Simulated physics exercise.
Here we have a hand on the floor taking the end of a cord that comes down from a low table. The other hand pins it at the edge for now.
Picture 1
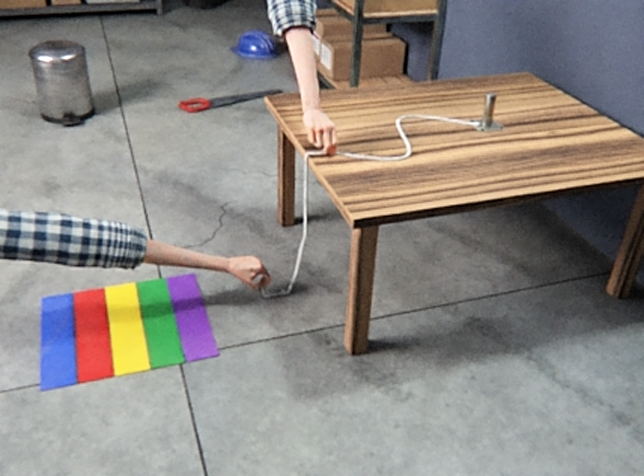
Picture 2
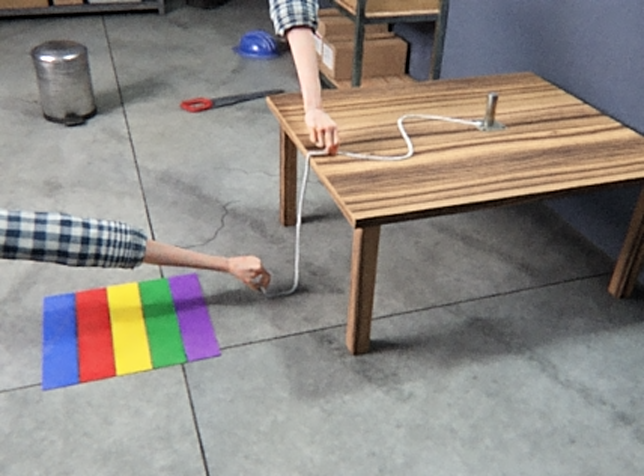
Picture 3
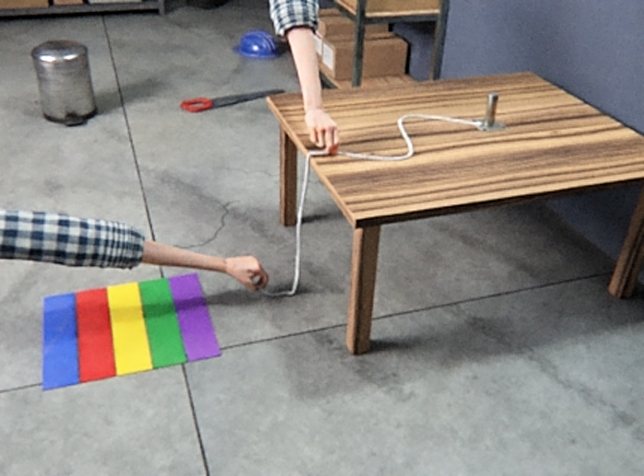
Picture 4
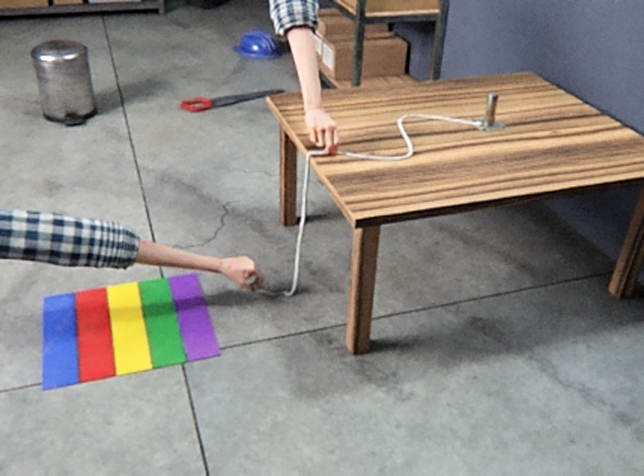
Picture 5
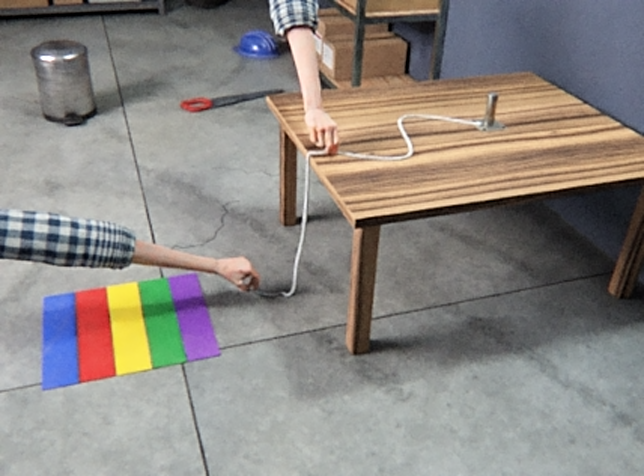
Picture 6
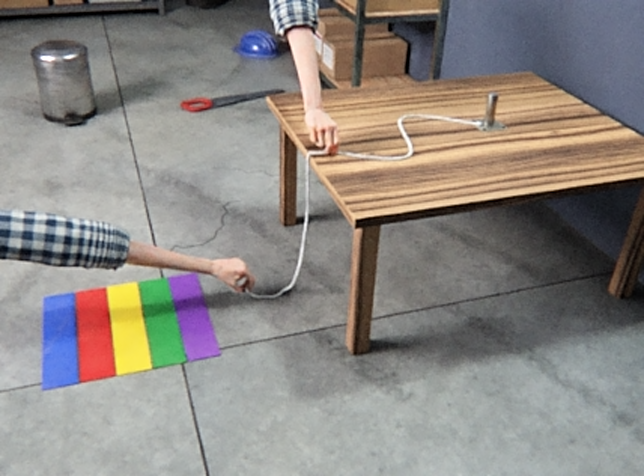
A hand near the floor draws the end of a white cord slightly left, close to a mat of coloured stripes, while another hand keeps the cord pressed at the edge of a low wooden table.
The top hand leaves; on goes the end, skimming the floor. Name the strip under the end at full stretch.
Over blue.
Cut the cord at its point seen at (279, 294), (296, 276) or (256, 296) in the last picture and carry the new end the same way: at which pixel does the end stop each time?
In that order: (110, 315), (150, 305) and (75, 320).
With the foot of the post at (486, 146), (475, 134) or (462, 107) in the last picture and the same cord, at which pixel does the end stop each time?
Try by try, around (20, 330), (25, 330) and (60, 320).
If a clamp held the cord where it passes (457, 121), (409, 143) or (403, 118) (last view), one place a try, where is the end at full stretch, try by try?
Try by try, around (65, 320), (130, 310) and (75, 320).
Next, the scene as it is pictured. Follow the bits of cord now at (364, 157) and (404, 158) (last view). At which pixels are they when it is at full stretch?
The first at (281, 170), the second at (315, 149).
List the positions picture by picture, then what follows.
The first picture shows end (262, 287); purple (199, 342); green (165, 348); yellow (131, 355); red (95, 362); blue (58, 369).
The second picture shows end (261, 287); cord through (446, 119) (401, 127) (404, 158) (324, 153) (300, 214) (297, 275).
The third picture shows end (260, 288).
The fourth picture shows end (255, 288); cord through (446, 119) (401, 127) (404, 158) (324, 153) (304, 214) (296, 275).
The fifth picture shows end (252, 289).
The sixth picture shows end (246, 290); cord through (446, 119) (401, 127) (404, 158) (324, 153) (307, 214) (297, 274).
Soon after, end near (112, 313); over yellow.
After that, end near (76, 319); over red.
At the stop, end near (55, 322); over blue. The end stops over the blue strip.
